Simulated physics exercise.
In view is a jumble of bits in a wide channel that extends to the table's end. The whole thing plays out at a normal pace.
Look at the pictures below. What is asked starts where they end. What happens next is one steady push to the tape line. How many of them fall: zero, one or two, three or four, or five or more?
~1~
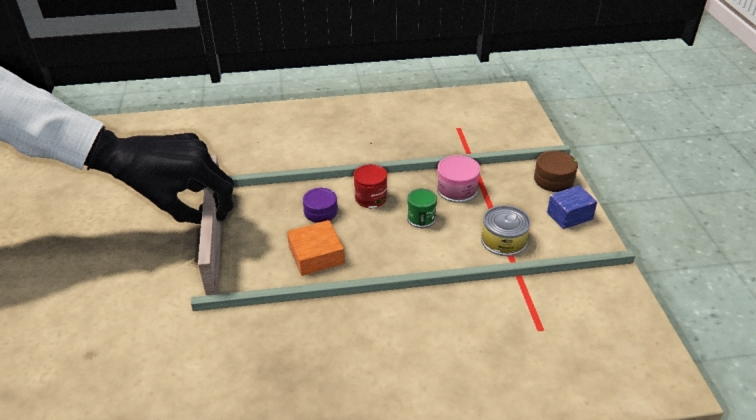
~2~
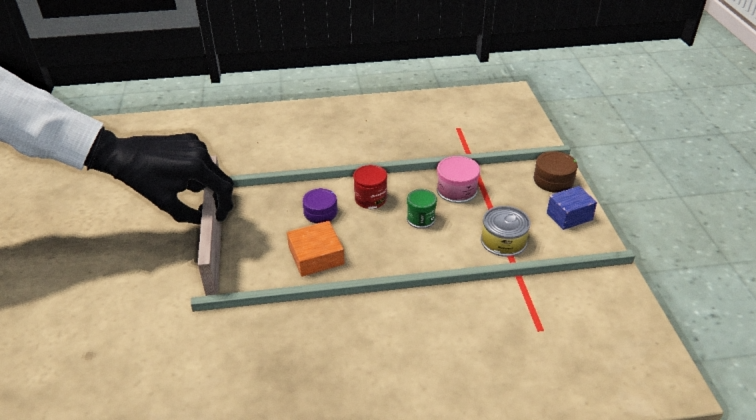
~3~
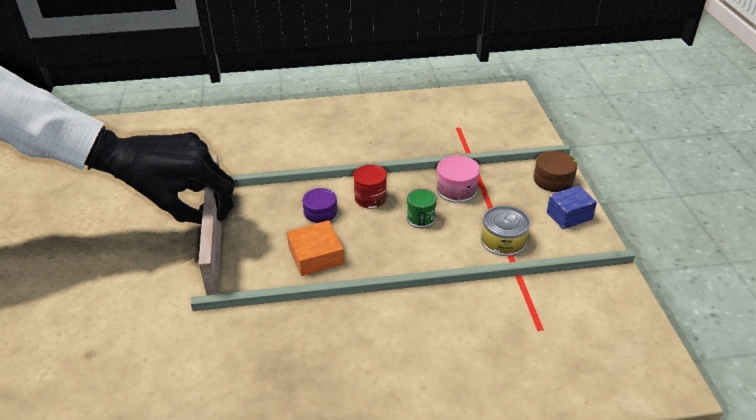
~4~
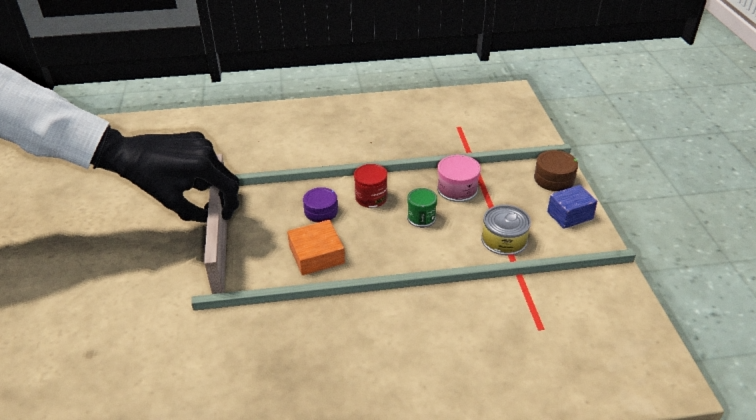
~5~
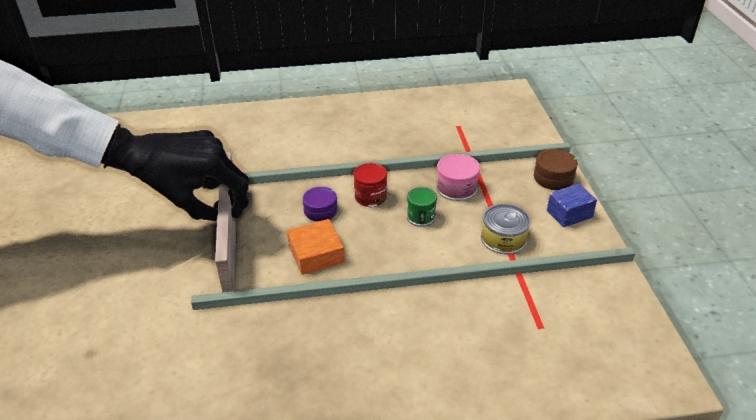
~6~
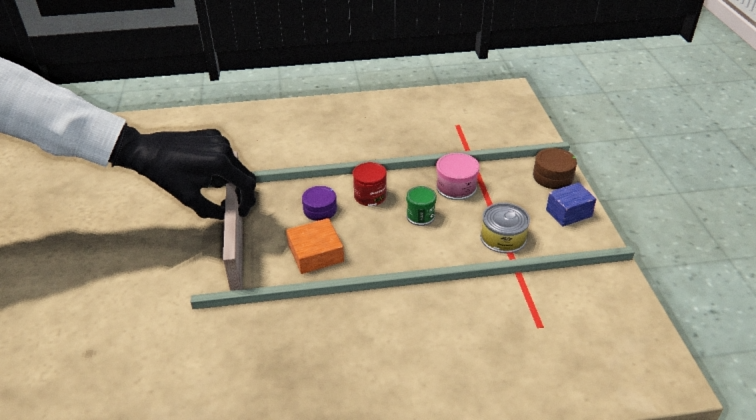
In the end all of them are still on the table.
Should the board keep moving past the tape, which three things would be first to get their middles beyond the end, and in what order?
In order: The brown lid, then the yellow tin, then the pink pot.
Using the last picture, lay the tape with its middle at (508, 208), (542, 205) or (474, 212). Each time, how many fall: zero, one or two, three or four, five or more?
So, one after another, I'd give none at all; one to two; none at all.
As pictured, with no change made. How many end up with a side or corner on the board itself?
My count gives 4.
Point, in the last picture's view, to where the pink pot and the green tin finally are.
Final positions - pink pot around (529, 166), green tin around (508, 200).
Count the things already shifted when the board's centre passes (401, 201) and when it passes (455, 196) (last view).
At the first place 4, at the second 6.
Early on, none off yet; brown lid at rest near (555, 169); blue block at rest near (571, 205); yellow tin at rest near (505, 228).
Finally, the number that fall off is zero.
